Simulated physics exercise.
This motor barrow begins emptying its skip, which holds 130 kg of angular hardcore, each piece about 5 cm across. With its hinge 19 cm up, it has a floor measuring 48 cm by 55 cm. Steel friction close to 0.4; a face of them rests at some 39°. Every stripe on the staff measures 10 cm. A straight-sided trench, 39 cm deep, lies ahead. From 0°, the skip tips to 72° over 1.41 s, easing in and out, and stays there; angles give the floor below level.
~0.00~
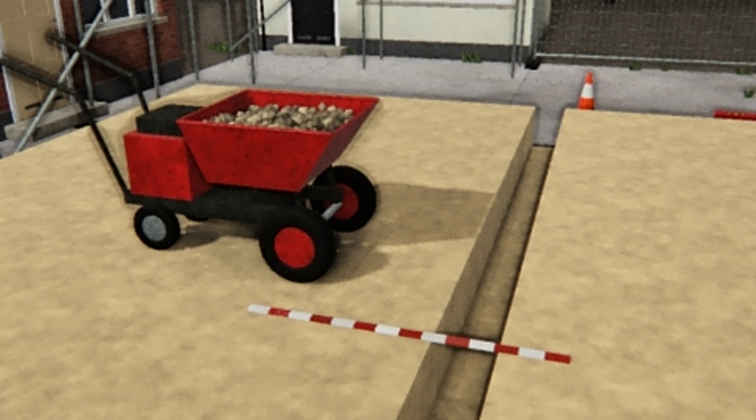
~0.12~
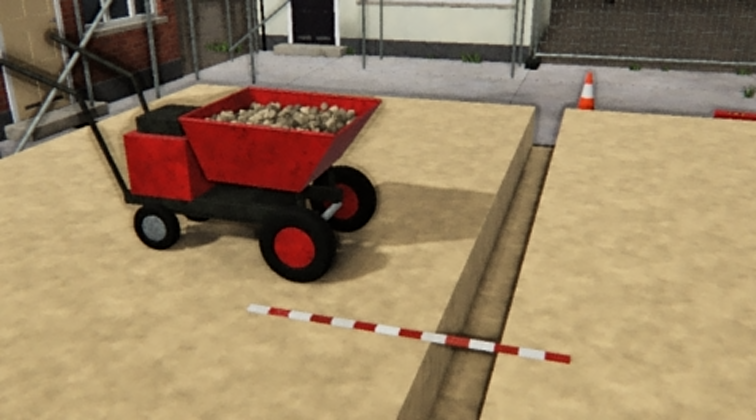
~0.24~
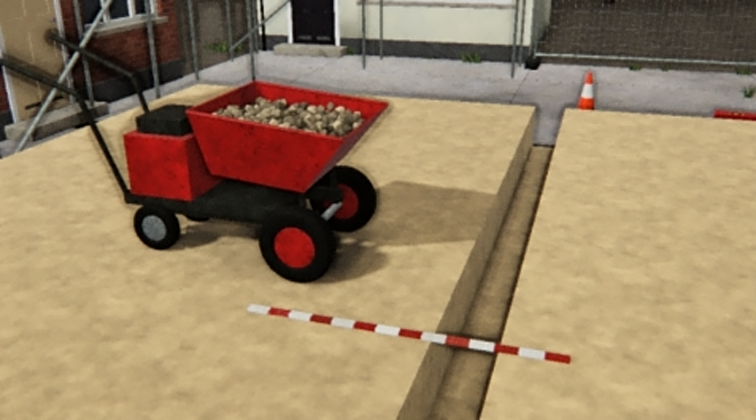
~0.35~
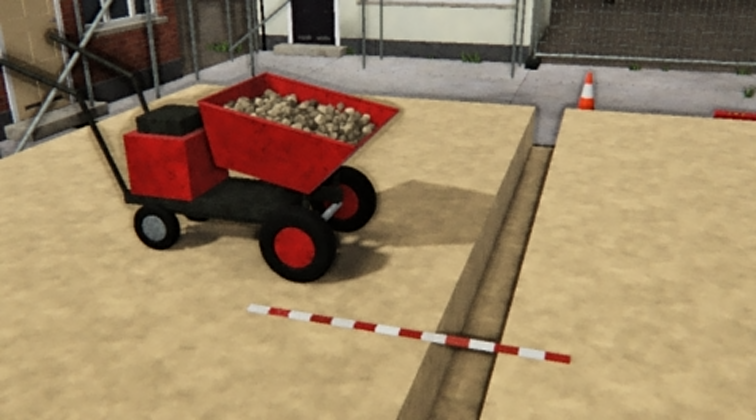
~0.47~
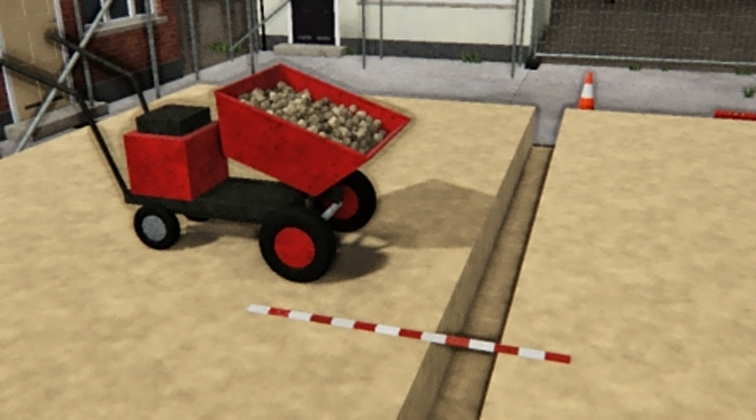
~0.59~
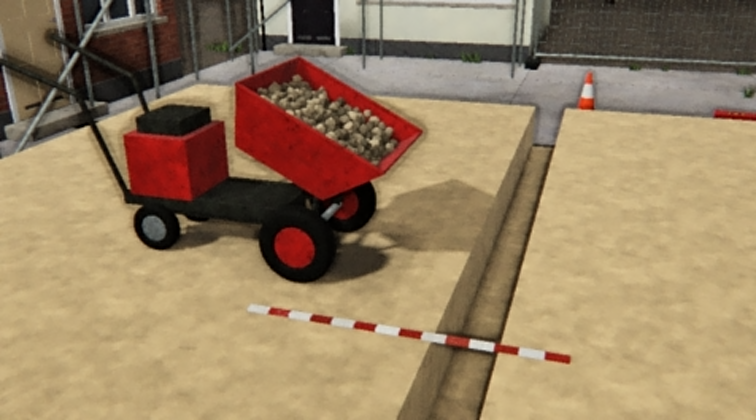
Red skip of stones on a small wheeled barrow tilting steadily forward to the right, its back end rising above the chassis.
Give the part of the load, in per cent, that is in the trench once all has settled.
Close to 59 in a hundred.
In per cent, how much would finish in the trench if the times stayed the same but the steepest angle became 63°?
Roughly 20%.
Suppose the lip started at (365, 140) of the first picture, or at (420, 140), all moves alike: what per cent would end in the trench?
That gives roughly 75 per cent and roughly 15 per cent.
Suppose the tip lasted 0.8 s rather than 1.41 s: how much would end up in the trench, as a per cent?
Then roughly 65 percent.
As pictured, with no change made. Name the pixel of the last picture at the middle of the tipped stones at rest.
I'd point somewhere around (481, 325).
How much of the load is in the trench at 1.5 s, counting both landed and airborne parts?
15 per cent or so by then.
After 1.1 s the floor is at 61°; 100 % in the skip; the foremost stones are at (423, 220).
After 1.5 s the floor is at 72°; 80 % in the skip, 7 % short of the trench, 13 % in the trench; the foremost stones are at (507, 337).
After 1.9 s the floor is at 72°; 58 % in the skip, 10 % short of the trench, 31 % in the trench; the foremost stones are at (516, 330).
After 3.8 s the floor is at 72°; 25 % in the skip, 16 % short of the trench, 59 % in the trench; the foremost stones are at (519, 321).
